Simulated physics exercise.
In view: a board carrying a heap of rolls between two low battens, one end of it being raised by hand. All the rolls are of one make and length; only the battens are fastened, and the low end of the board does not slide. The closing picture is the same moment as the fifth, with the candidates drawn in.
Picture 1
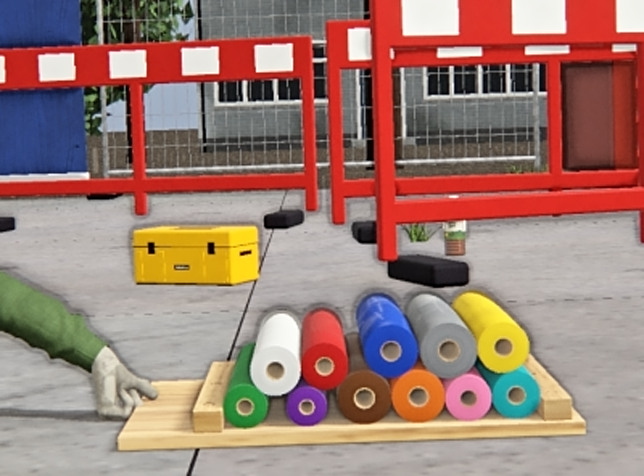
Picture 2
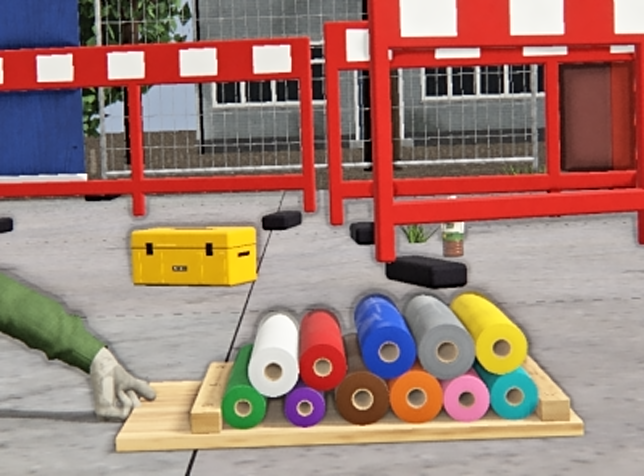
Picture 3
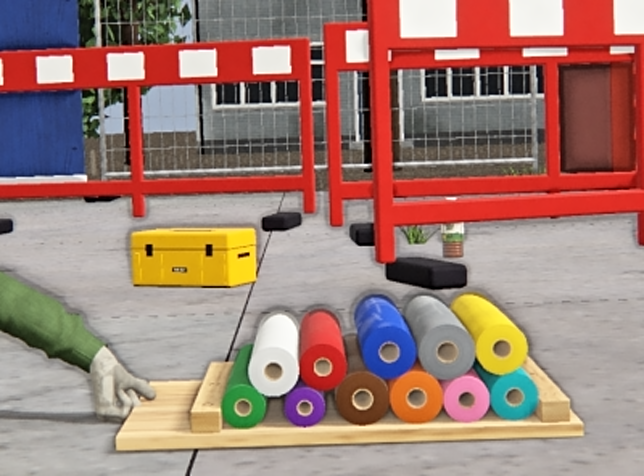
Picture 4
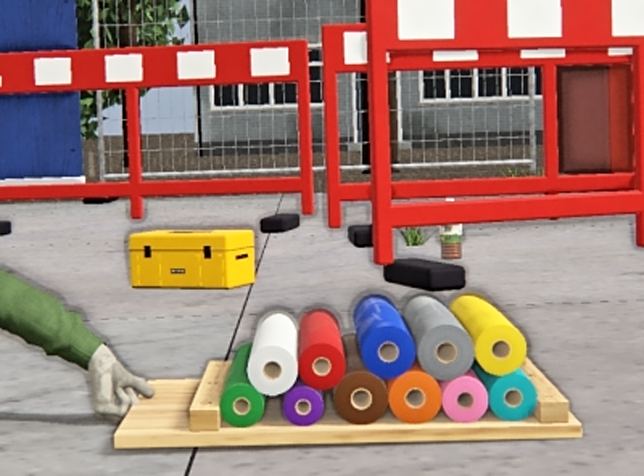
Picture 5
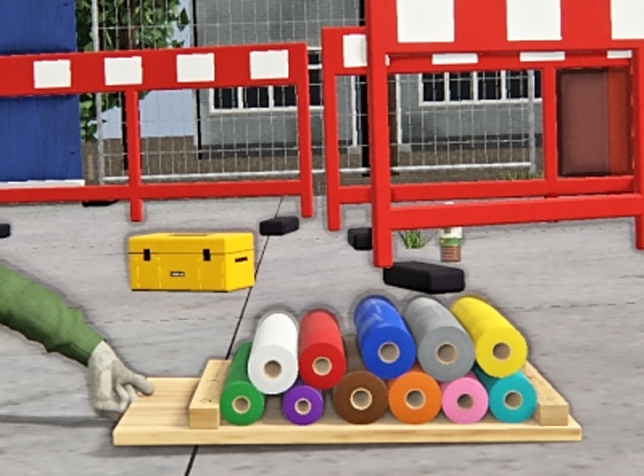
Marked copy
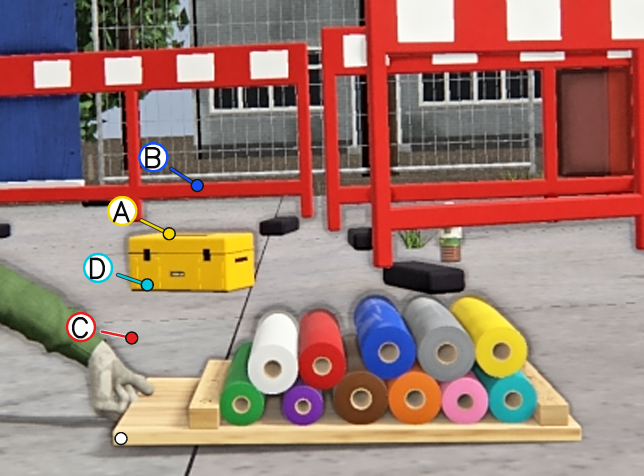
The clip opens on a gloved hand at the left end of a wooden board carrying a two-layer heap of colourful rolls, with a yellow toolbox and red-and-white barriers behind. The view then shifts very slightly, while the hand keeps its place and the board and rolls show almost no movement.
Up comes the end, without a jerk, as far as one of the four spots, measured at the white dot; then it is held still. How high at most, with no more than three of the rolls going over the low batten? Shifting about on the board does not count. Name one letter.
At most to D.
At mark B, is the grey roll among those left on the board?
The grey roll: No.
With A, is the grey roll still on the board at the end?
No.
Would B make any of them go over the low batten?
At B: Yes.
On the marked copy, A at (169, 233); B at (197, 185); C at (132, 338); D at (147, 285); the white dot at (121, 439).
Following D. Soon after the start, board at 15°.
Later, board at 21°.
In the end, board at 21°, two over the low batten (grey, yellow).
As for the rest, A four over the low batten (red, blue, grey, yellow); B five over the low batten; C one over the low batten (yellow).
